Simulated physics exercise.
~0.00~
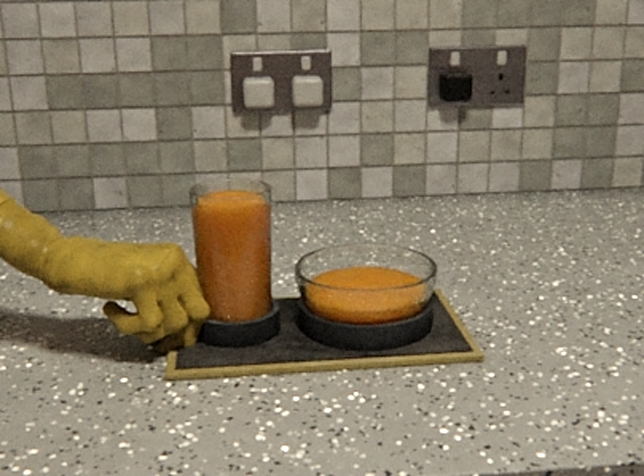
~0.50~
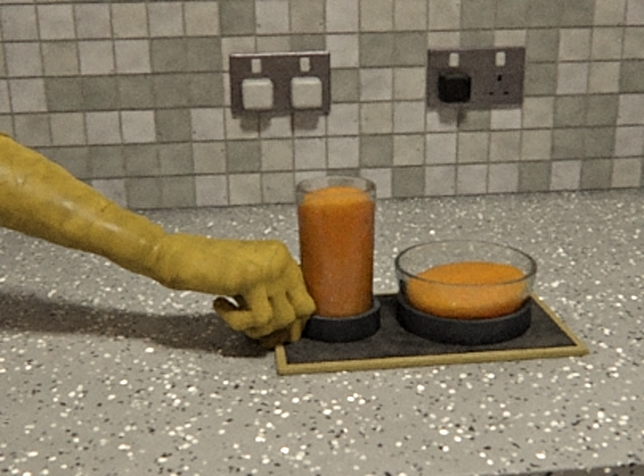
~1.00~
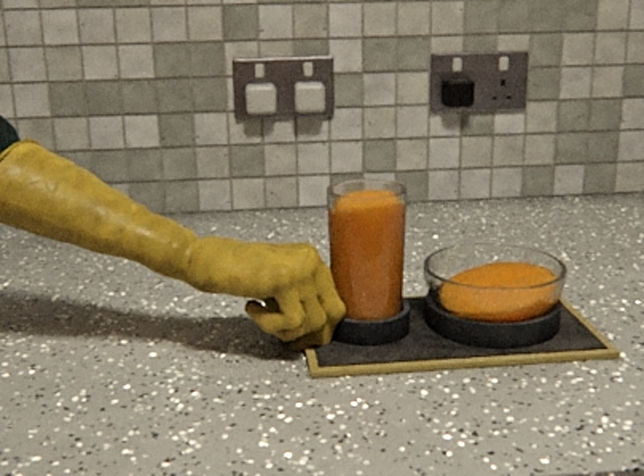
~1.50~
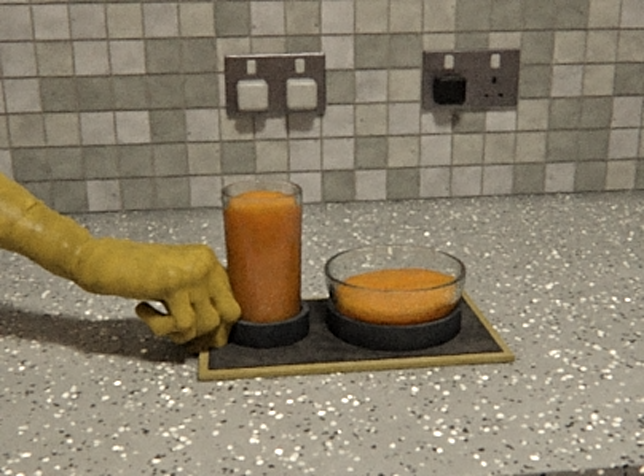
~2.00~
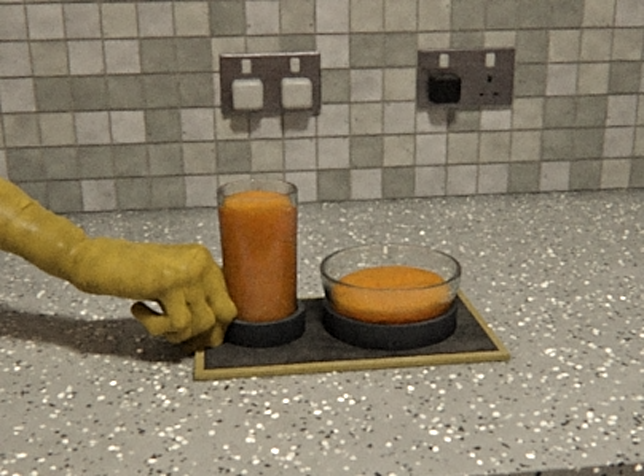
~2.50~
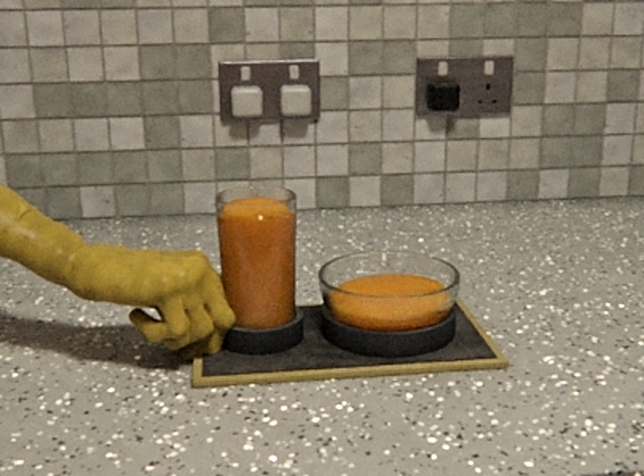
We see a yellow-gloved hand push a tray holding a slim glass and a bowl of orange juice to the right across a speckled counter, then draw it back left, where it comes to rest with both vessels upright and no juice spilt.
